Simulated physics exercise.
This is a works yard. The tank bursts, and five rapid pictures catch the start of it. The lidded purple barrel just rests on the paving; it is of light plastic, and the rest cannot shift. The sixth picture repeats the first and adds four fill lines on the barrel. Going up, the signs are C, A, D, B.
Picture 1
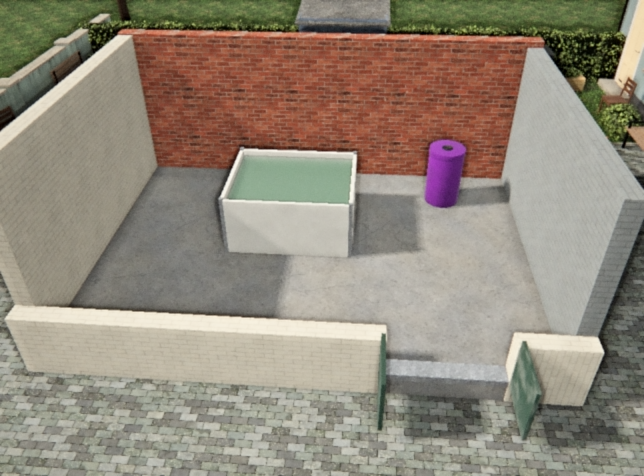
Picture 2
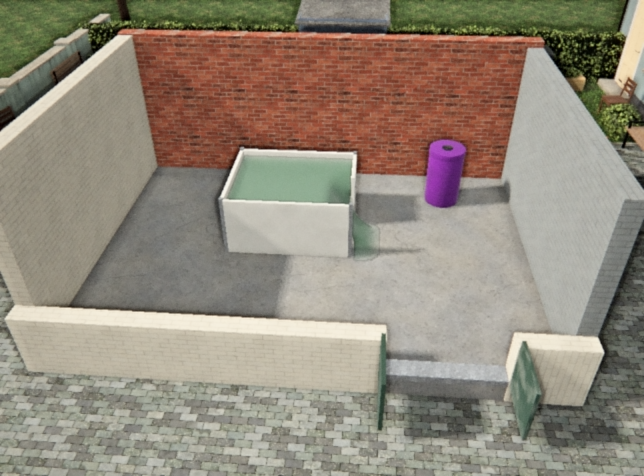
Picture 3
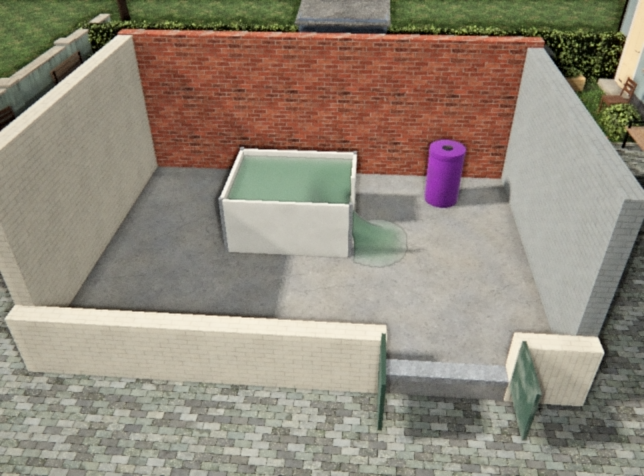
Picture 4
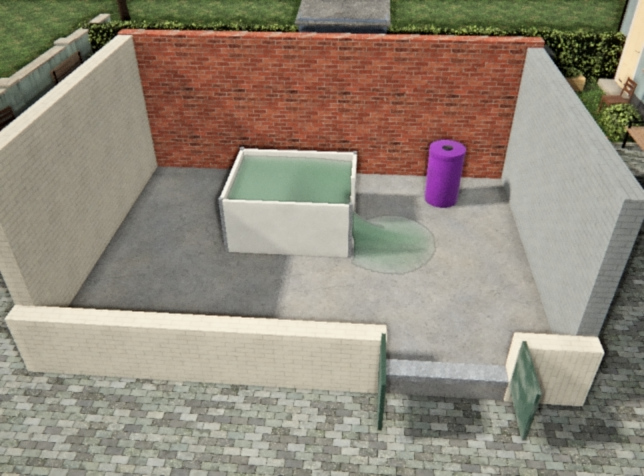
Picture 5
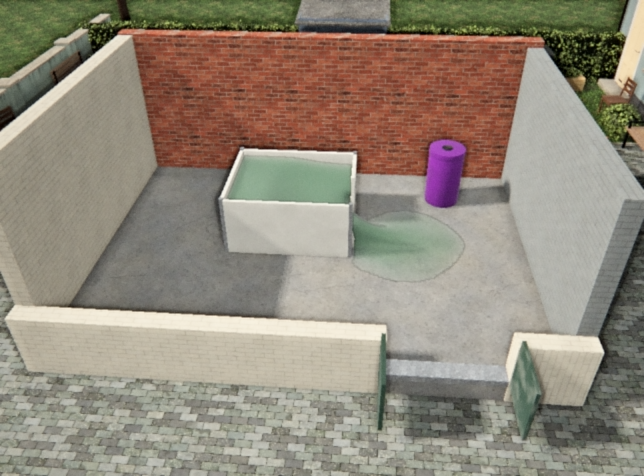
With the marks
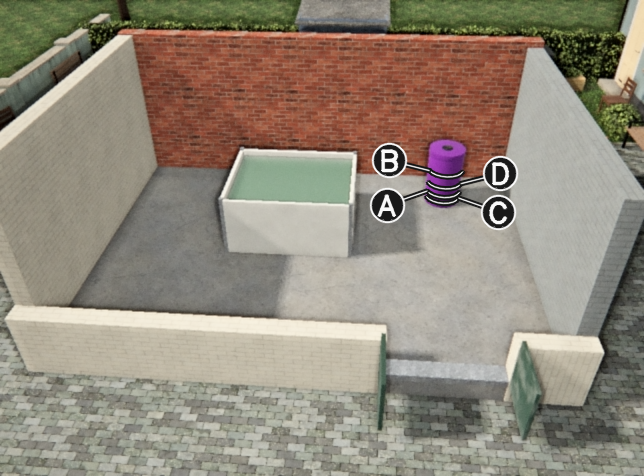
At first, a white-walled tank of green liquid sits in a walled yard, with a purple barrel to its right and an open gate in front. Green liquid then emerges from the tank's right side and spreads across the ground in a widening, rounded puddle, while the barrel stays still.
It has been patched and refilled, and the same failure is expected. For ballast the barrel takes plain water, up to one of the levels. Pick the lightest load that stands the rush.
Choose A.
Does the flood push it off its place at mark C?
Yes.
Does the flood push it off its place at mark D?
No, not at all.
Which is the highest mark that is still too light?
That would be C.
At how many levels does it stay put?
Three of the four.
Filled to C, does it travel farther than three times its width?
No, less.
On the marked copy, A at (444, 197); B at (447, 176); C at (443, 203); D at (445, 188); from the bottom up C, A, D, B.
Choosing A, it does not move.
Choosing B, it does not move.
Choosing C, it is pushed about its own width away.
Choosing D, it does not move.
